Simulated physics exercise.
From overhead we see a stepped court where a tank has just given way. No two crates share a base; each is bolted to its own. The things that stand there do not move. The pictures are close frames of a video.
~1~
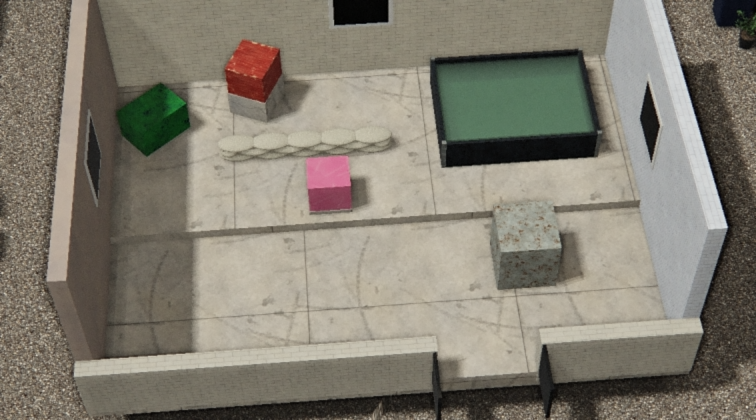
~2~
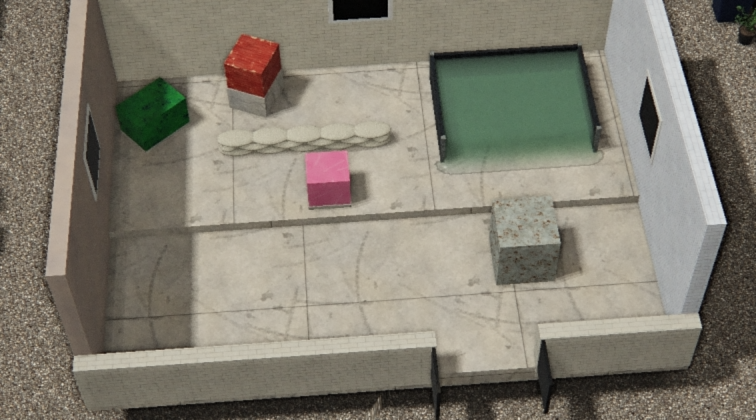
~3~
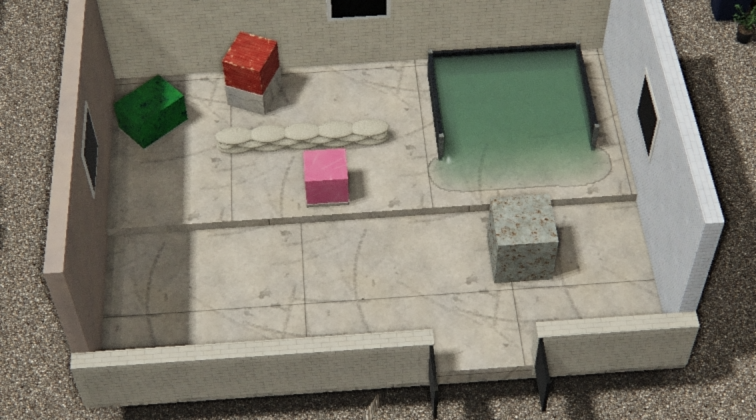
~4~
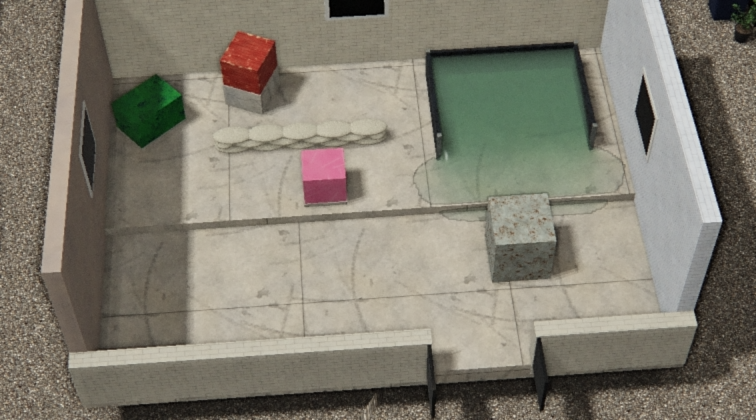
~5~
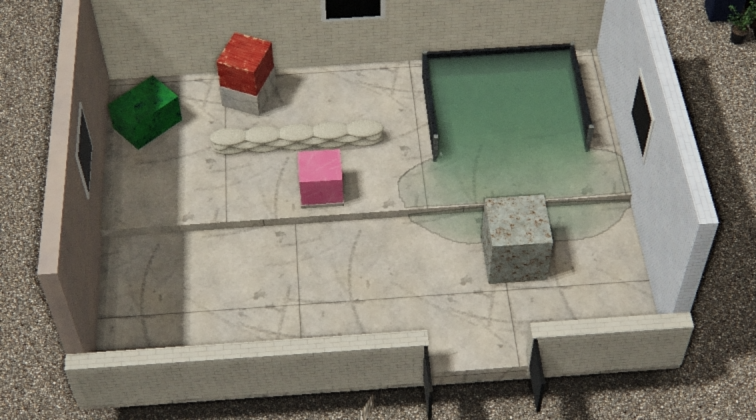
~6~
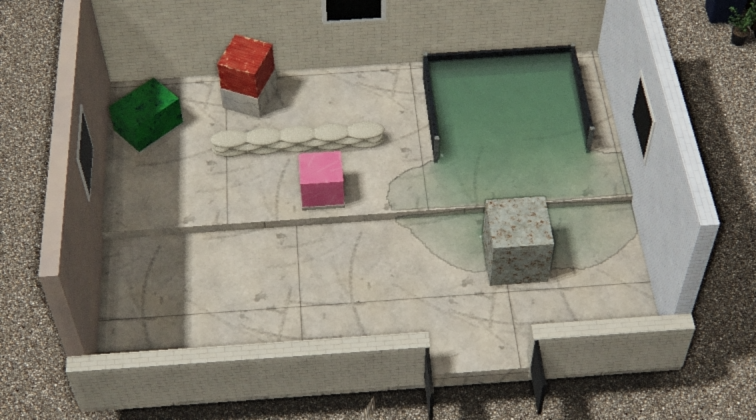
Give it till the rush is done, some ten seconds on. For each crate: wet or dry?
The pink crate will come out dry. The red crate will come out dry. The green crate will come out dry.
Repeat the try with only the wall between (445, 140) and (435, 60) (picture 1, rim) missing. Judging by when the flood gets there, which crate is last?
The green crate comes last.
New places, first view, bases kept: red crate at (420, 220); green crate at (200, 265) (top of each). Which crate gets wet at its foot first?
My pick is the red one.
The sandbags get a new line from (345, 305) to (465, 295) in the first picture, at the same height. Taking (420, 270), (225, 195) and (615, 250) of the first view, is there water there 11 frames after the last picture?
As listed: Submerged, unflooded, submerged.
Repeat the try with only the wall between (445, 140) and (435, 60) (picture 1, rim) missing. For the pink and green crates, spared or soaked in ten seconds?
The pink one is reached; the green one is reached.
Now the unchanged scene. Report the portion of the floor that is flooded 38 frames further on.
About 60 %.
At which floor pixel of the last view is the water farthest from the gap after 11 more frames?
Near (318, 367).
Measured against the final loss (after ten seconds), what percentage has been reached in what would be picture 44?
It should be close to 70 percent by then.
A moment on, water covers 30 % of the floor; the pink crate not reached, the red crate not reached, the green crate not reached.
Next, water covers 35 % of the floor; the pink crate water round its plinth, the red crate not reached, the green crate not reached.
Then, water covers 50 % of the floor; the pink crate water round its plinth, the red crate not reached, the green crate not reached.
Later, water covers 60 % of the floor; the pink crate water round its plinth, the red crate not reached, the green crate not reached.
In the end, water covers 55 % of the floor; the pink crate stayed above the water, the red crate stayed above the water, the green crate stayed above the water.
